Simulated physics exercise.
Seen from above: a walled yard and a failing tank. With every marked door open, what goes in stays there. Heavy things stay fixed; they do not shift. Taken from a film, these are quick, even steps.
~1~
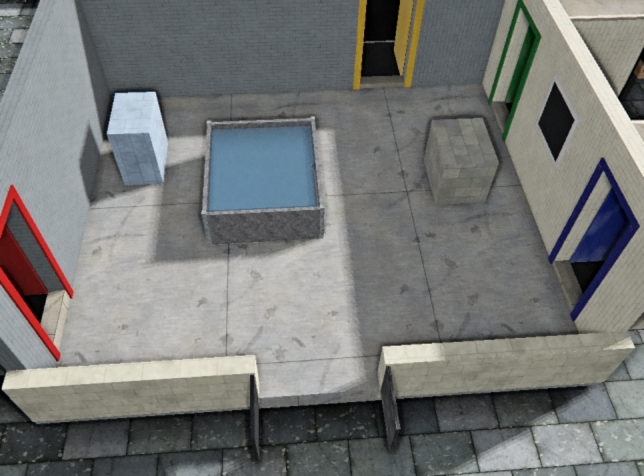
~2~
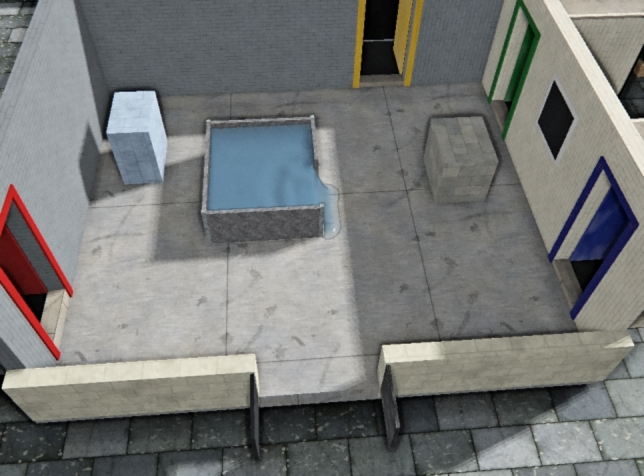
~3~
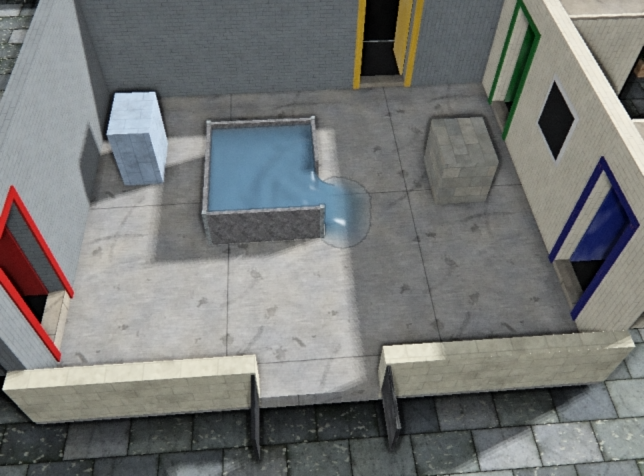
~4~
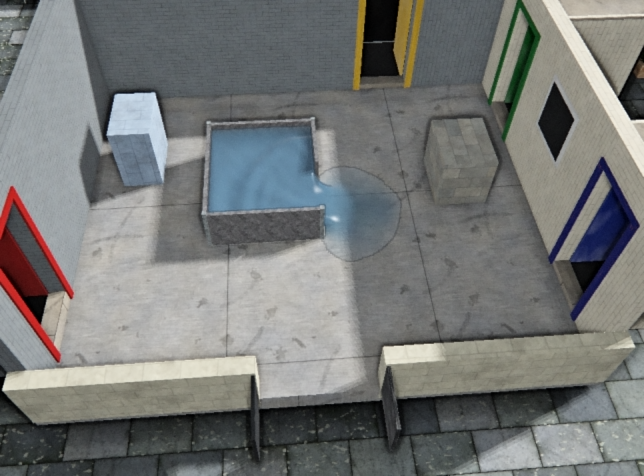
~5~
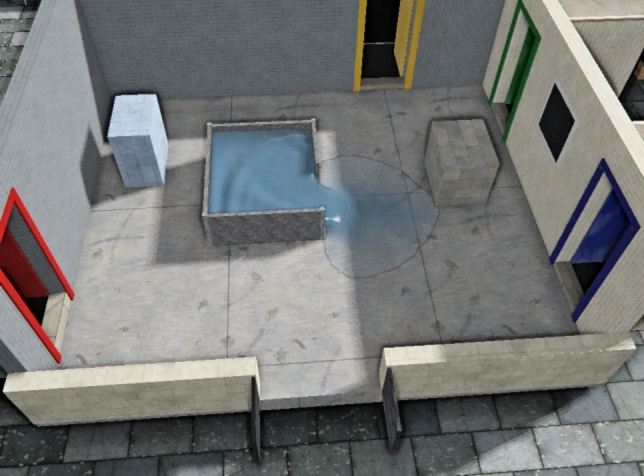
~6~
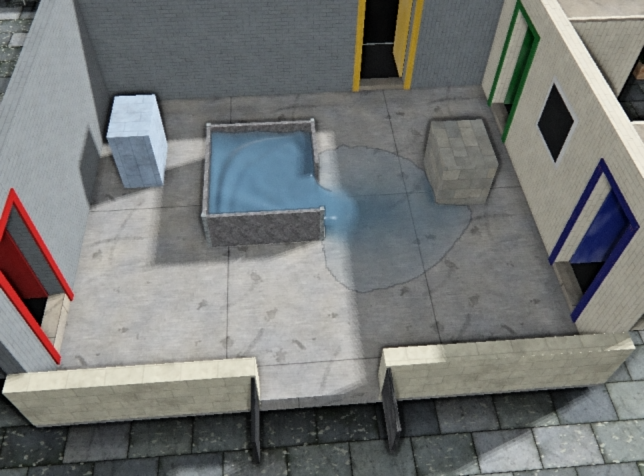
In a walled yard seen from above, an open tank of water stands whole and still, then its right side gives way and water pours through the gap, spreading rightward across the paving and around the grey block.
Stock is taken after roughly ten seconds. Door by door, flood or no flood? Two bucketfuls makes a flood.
Red door: No flood, green door: No flood, yellow door: No flood, blue door: Flood.
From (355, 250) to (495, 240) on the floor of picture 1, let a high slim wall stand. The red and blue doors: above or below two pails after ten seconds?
The red one remains below the limit, while the blue one remains below the limit.
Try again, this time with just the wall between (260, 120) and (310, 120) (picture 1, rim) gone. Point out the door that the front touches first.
I'd pick the yellow one.
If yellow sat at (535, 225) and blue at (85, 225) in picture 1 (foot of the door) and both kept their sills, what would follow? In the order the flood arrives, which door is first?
That's the one in yellow.
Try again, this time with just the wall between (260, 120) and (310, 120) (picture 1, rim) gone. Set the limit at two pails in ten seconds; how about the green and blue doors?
The green door tops the limit and the blue door remains within the limit.
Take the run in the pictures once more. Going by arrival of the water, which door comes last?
I'd go with the one in red.
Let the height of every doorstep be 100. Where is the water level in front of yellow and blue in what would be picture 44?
Near 70 per cent and 100 per cent, respectively.
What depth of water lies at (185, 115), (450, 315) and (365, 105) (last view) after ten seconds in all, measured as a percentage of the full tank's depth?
In turn 6, 10 and 6 in a hundred.
A moment on, water covers 25 % of the floor; the red door not reached, the green door not reached, the yellow door not reached, the blue door not reached.
Next, water covers 35 % of the floor; the red door not reached, the green door not reached, the yellow door not reached, the blue door under two buckets in.
Then, water covers 45 % of the floor; the red door not reached, the green door wet at the sill, nothing in, the yellow door under two buckets in, the blue door over two buckets in.
Later, water covers 70 % of the floor; the red door not reached, the green door wet at the sill, nothing in, the yellow door under two buckets in, the blue door far over two buckets in.
In the end, water covers 95 % of the floor; the red door wet at the sill, nothing in, the green door wet at the sill, nothing in, the yellow door under two buckets in, the blue door far over two buckets in.
